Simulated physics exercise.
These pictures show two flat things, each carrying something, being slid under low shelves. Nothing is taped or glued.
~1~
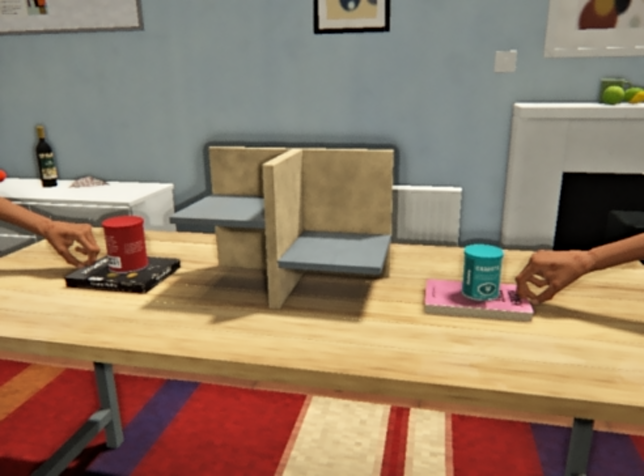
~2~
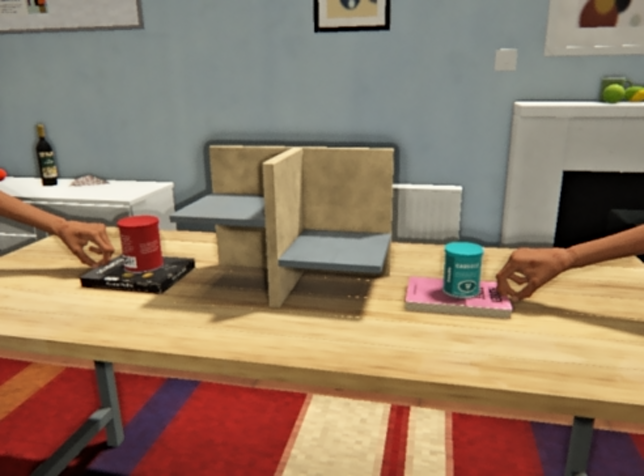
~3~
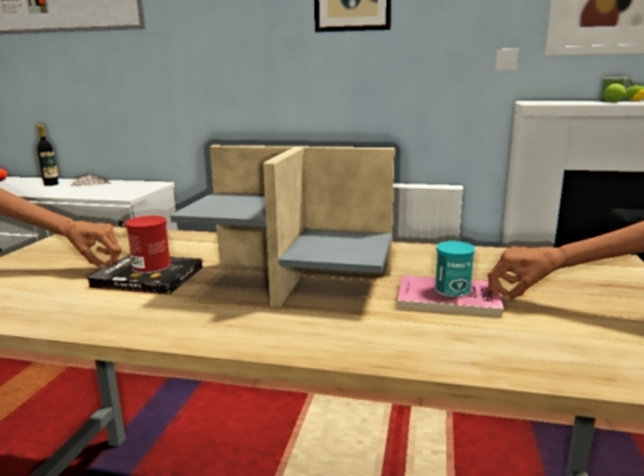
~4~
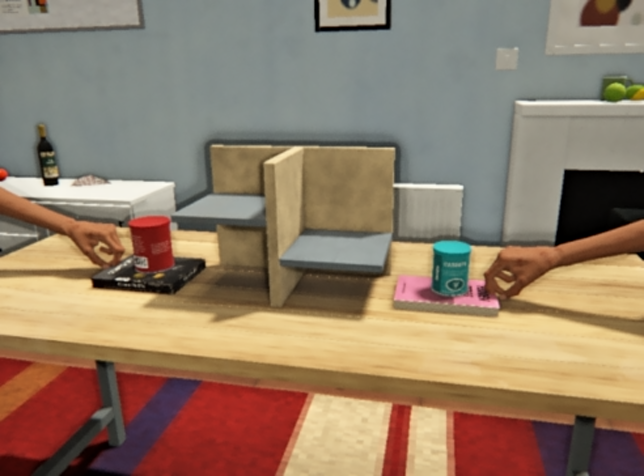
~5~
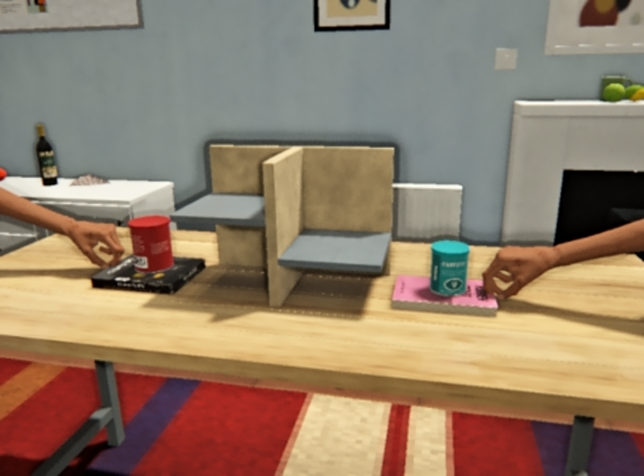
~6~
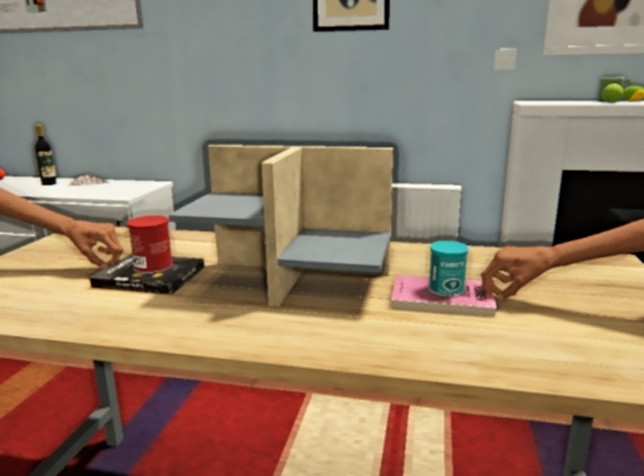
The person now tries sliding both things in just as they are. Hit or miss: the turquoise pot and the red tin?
Turquoise pot - hit. Red tin - miss.
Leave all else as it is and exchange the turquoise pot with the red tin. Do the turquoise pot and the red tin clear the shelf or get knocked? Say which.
Turquoise pot: Goes under, red tin: Hits the shelf.
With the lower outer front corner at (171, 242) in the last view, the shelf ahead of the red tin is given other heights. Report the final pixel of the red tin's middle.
It finishes somewhere near (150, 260).
Then, 1.16 s on from there, turquoise pot pushed back on its carrier near (403, 266); red tin riding along near (193, 247).
Then, 2.00 s on from there, turquoise pot turned 27° from its first pose near (401, 266); red tin riding along near (232, 250).
Then, 2.30 s on from there, turquoise pot turned 60° from its first pose near (413, 273); red tin riding along near (241, 250).
In the end, the turquoise pot strikes the shelf, near (429, 282); the red tin clears the shelf, near (241, 250).
